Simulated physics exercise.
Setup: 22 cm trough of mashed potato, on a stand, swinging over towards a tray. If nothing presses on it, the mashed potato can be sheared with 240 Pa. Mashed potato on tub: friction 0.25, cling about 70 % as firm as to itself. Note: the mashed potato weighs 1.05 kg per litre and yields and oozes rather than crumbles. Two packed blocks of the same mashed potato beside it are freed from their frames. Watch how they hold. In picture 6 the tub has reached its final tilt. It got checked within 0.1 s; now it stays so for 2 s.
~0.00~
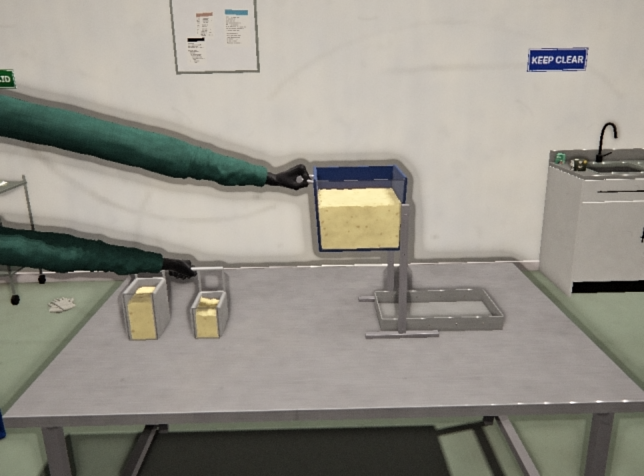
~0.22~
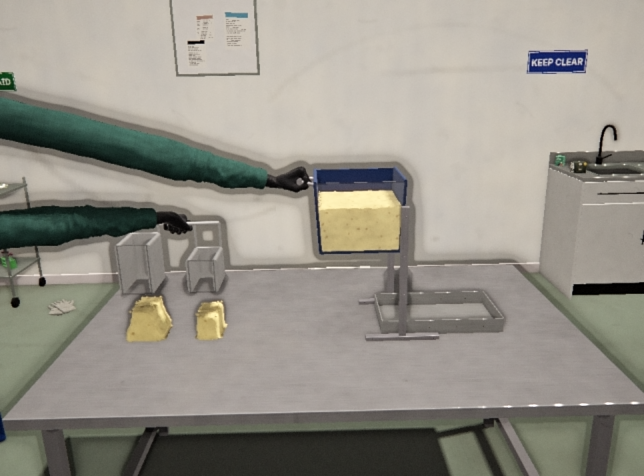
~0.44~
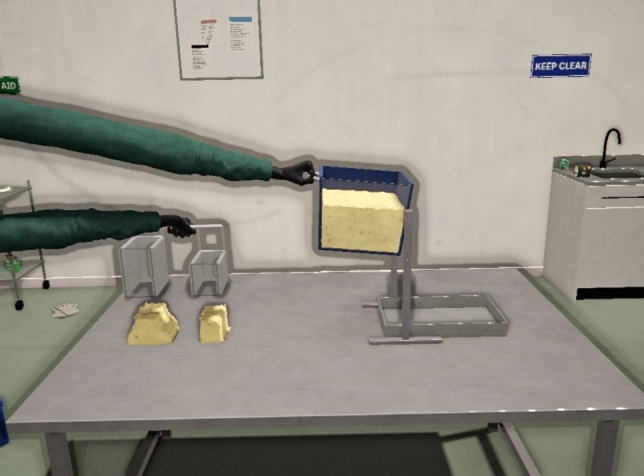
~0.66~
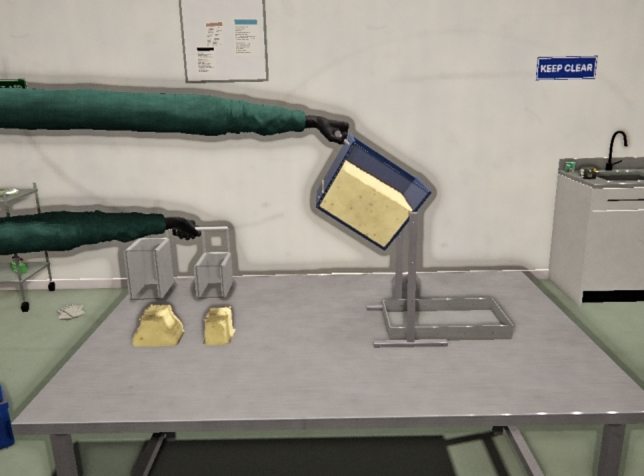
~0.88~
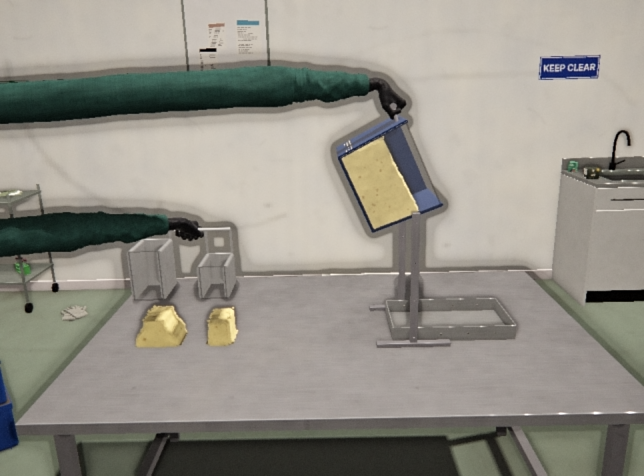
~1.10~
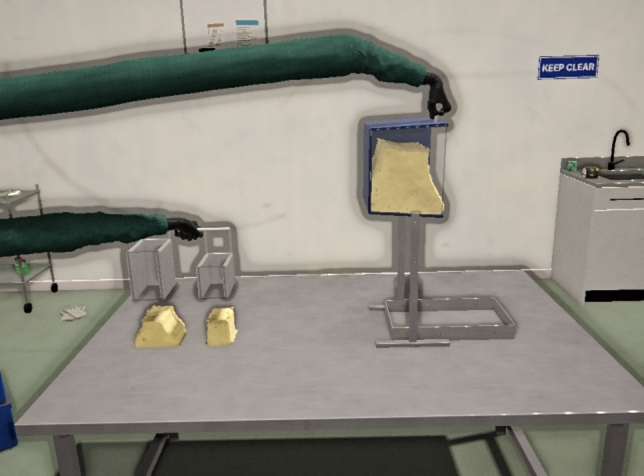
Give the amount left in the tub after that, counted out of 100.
41 %.
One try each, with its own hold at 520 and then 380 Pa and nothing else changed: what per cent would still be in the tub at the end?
In order: Around 60 % and around 50 %.
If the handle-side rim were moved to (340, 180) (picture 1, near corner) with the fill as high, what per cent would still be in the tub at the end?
60 %.
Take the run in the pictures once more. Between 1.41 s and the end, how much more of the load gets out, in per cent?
Some 7 per cent.
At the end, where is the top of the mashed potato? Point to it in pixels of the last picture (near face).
Around (390, 189).
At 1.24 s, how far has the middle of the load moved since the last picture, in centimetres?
Roughly 7 cm.
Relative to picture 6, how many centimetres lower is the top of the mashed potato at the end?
Roughly 12 cm.
After 1.24 s, the tub is at 91 degrees and holds 75 %.
After 1.41 s, the tub is at 91 degrees and holds 48 %.
After 1.58 s, the tub is at 91 degrees and holds 41 %.
After 1.75 s, the tub is at 91 degrees and holds 41 %.
After 3.10 s, the tub is at 91 degrees and holds 41 %.
